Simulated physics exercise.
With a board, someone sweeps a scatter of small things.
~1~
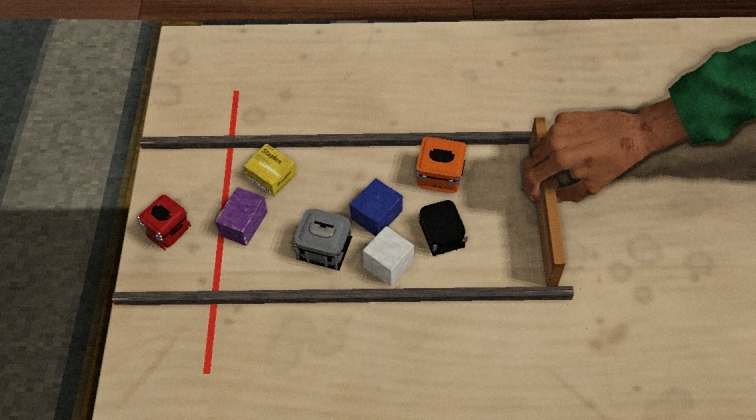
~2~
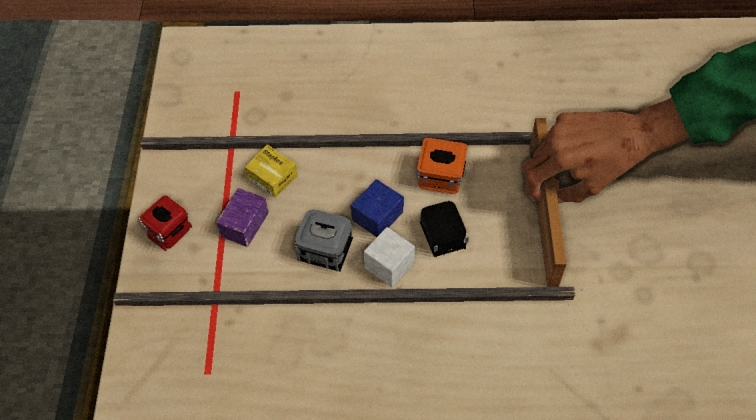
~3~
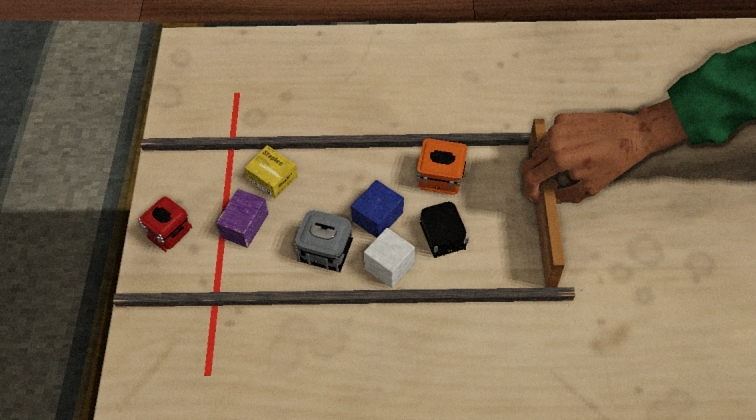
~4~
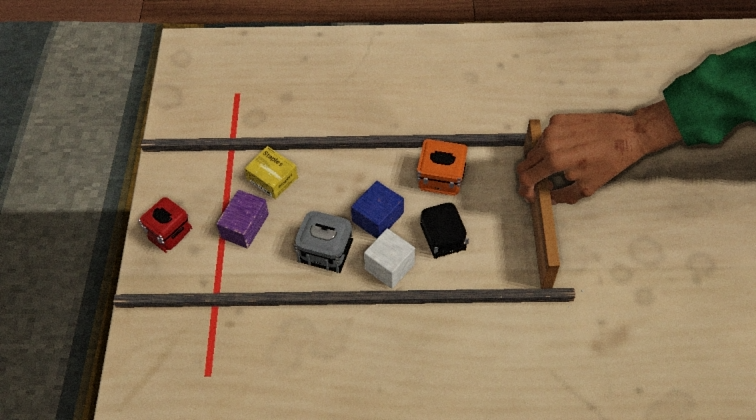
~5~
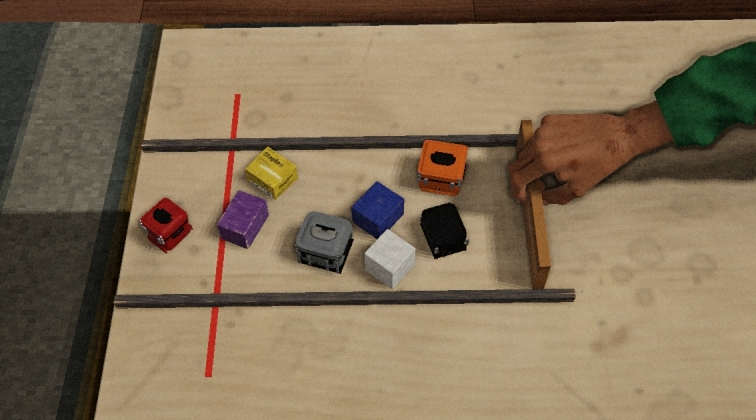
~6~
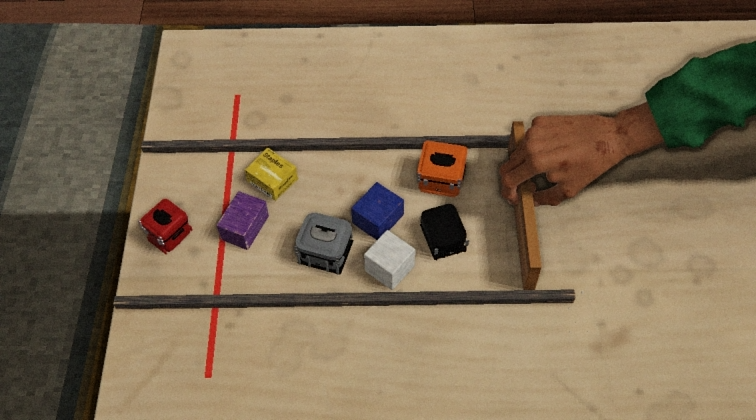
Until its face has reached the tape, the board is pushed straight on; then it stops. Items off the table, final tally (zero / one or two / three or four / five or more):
Final tally: One or two.
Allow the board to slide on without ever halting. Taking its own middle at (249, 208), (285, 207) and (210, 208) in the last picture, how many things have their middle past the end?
1; 0; 2.
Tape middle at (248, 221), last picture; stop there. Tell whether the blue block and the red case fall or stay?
Taking each in turn, the blue block is not lost and the red case ends up off.
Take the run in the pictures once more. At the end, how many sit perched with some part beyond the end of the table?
Tally: 1.
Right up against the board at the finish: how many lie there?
It's touching 3 at the end.
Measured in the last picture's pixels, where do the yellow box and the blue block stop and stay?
Final centres, first then second: (169, 165), (171, 210).
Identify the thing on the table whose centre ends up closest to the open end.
Closest in the end is the purple block.
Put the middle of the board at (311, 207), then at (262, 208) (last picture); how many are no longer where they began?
At the first place 7, at the second 8.
A little later, none off yet; red case at rest near (167, 226); purple block at rest near (243, 221); yellow box at rest near (272, 174).
Next, none off yet; red case at rest near (167, 226); purple block shifted a little near (221, 220); yellow box shifted about its own width near (247, 172).
When it is over, the number that fall off is one or two; down, red case.
